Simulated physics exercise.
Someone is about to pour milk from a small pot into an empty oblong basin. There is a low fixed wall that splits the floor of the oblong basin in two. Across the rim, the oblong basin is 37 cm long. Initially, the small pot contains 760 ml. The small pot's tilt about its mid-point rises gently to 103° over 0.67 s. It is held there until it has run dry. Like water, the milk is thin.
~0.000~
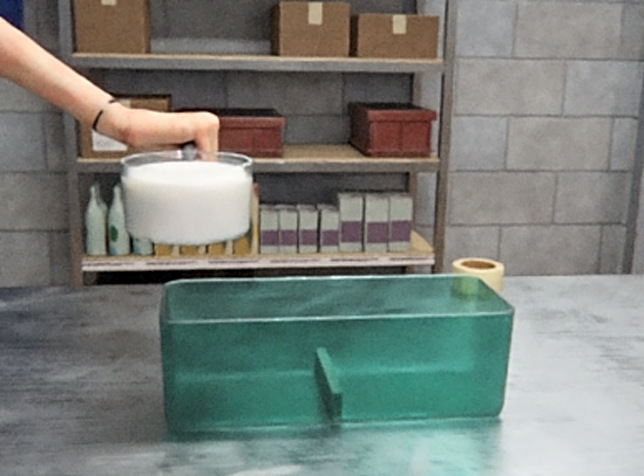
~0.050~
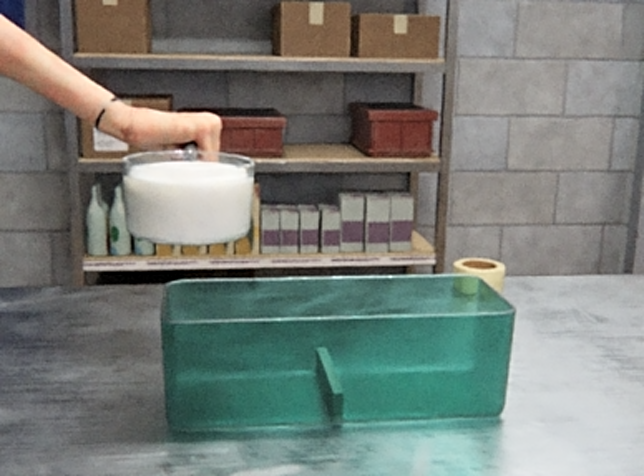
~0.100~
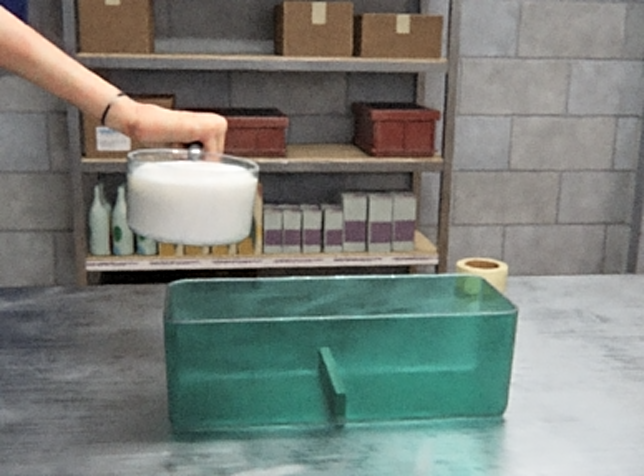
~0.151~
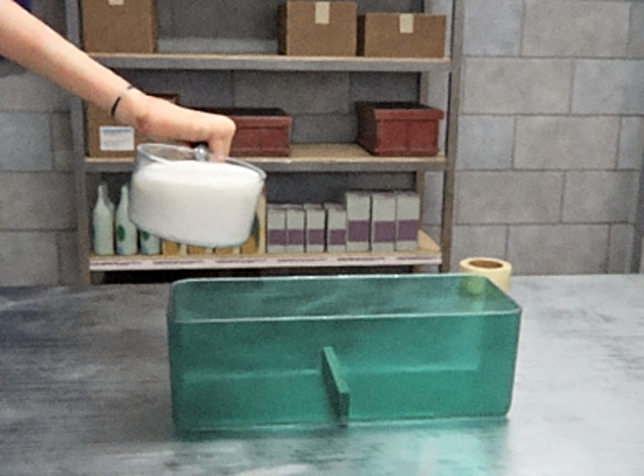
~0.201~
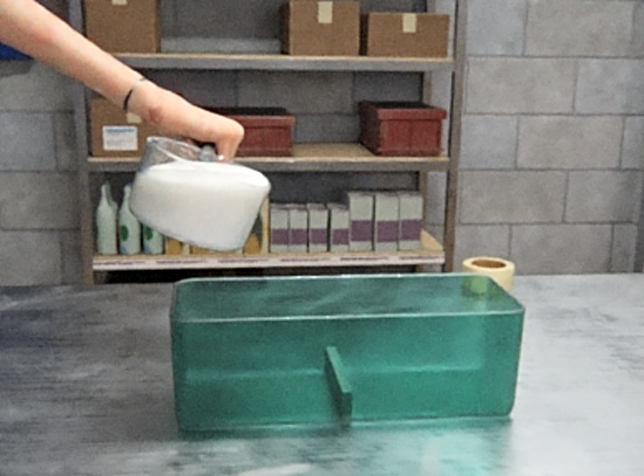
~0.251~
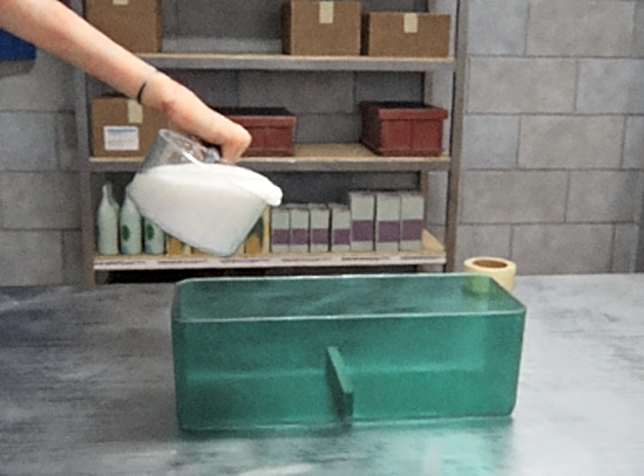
A hand held a small clear pot of milk above an empty green oblong basin on a table, then gradually tilted it to the right until the milk reached the pot's lower edge.
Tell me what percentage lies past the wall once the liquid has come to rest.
Some 24 per cent.
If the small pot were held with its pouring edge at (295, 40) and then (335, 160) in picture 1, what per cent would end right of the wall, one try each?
80 and 85 %.
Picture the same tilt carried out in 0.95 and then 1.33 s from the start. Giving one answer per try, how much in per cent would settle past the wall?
Roughly 30 per cent the first time and 35 per cent the second.
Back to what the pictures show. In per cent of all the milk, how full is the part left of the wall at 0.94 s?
Roughly 72 per cent.
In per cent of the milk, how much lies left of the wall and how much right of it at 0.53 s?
Around 28 on the left side and 8 on the right side.
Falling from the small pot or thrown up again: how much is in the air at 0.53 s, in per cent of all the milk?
Around 34 percent.
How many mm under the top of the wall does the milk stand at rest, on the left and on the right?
About 10 mm on the left, about 26 mm on the right.
After 0.53 s the tilt is 92° and 32 per cent is still to pour, 27 is left of the wall and 8 right of it.
After 0.73 s the tilt is 103° and 7 per cent is still to pour, 71 is left of the wall and 17 right of it.
After 0.94 s the tilt is 103° and 1 per cent is still to pour, 72 is left of the wall and 21 right of it.
After 1.17 s the tilt is 103° and 0 per cent is still to pour, 72 is left of the wall and 24 right of it.
In the end 71 per cent lies left of the wall, 24 right of it and 5 outside.
